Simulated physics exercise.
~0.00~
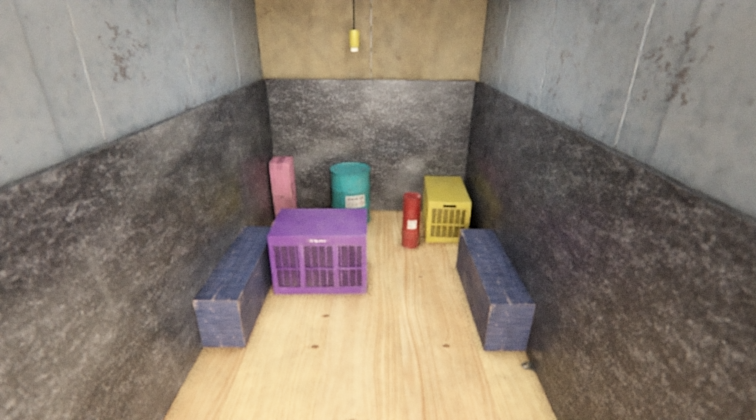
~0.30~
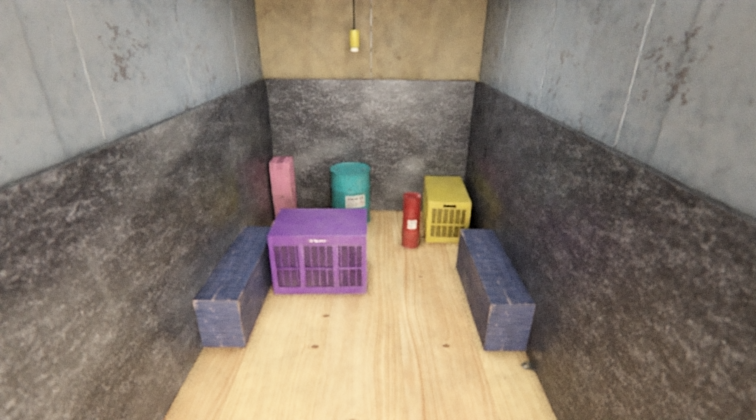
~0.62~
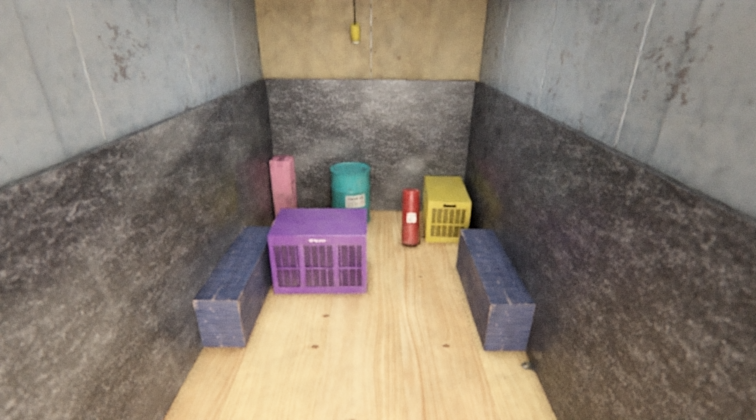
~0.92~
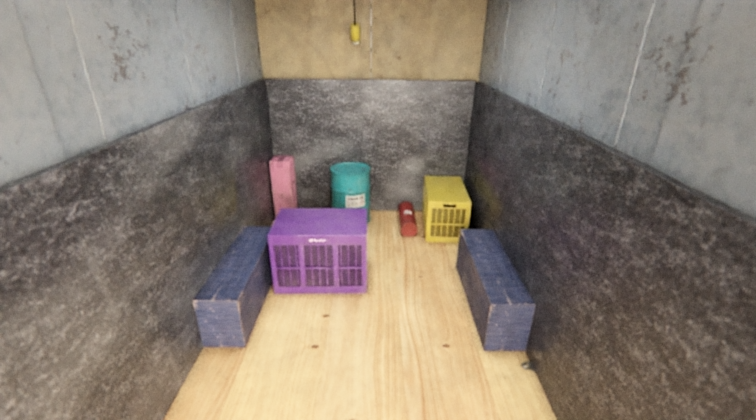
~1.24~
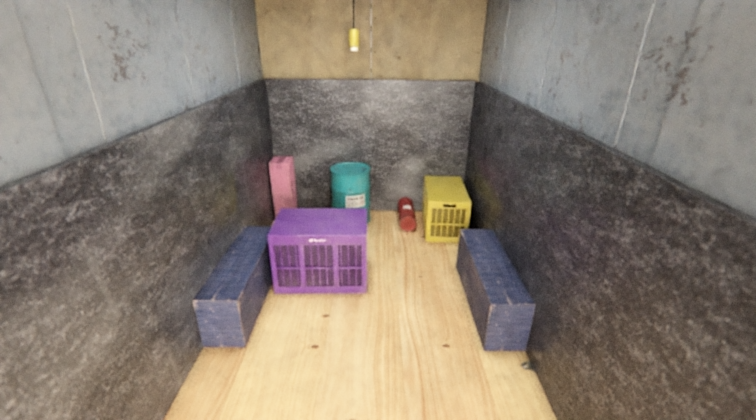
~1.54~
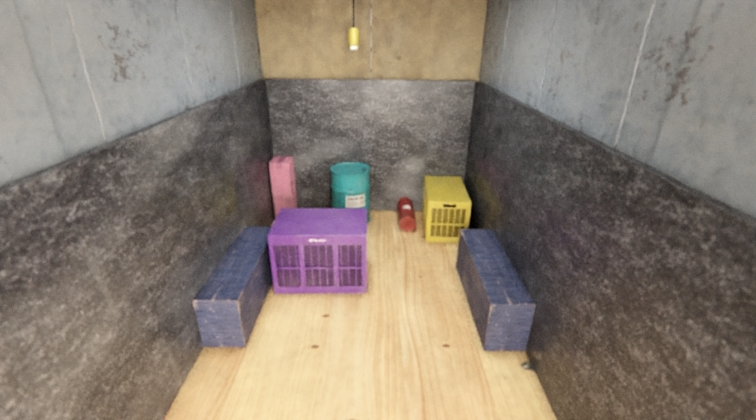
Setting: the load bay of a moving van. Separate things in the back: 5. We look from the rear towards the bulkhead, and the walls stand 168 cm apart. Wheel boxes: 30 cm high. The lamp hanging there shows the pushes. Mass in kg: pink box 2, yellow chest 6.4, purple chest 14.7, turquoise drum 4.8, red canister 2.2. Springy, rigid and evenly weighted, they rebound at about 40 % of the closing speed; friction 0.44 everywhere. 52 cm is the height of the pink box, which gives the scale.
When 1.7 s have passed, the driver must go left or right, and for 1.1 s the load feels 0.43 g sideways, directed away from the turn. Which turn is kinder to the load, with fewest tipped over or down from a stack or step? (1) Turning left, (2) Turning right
(2) Turning right.
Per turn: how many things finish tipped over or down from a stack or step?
For left it's 2, for right it's 1.
Turning left. By 2.34 s, load feels 0.43 g right; pink box tilted 23° near (297, 187); yellow chest 5 cm from its spot near (450, 208); red canister on its side.
By 2.74 s, load feels 0.10 g right; pink box tilted 65° near (318, 198); yellow chest 5 cm from its spot near (451, 208); red canister on its side.
When it is over (3.5 s), lying over in the back, pink box and red canister; not toppled but over 15 cm from the start, turquoise drum; the other 2 within 15 cm of the start. End places, in pixels of the last picture, pink box near (322, 209), yellow chest near (451, 208).
Turning right instead, red canister tipped over or down from a stack or step, 1 of 5 in all.
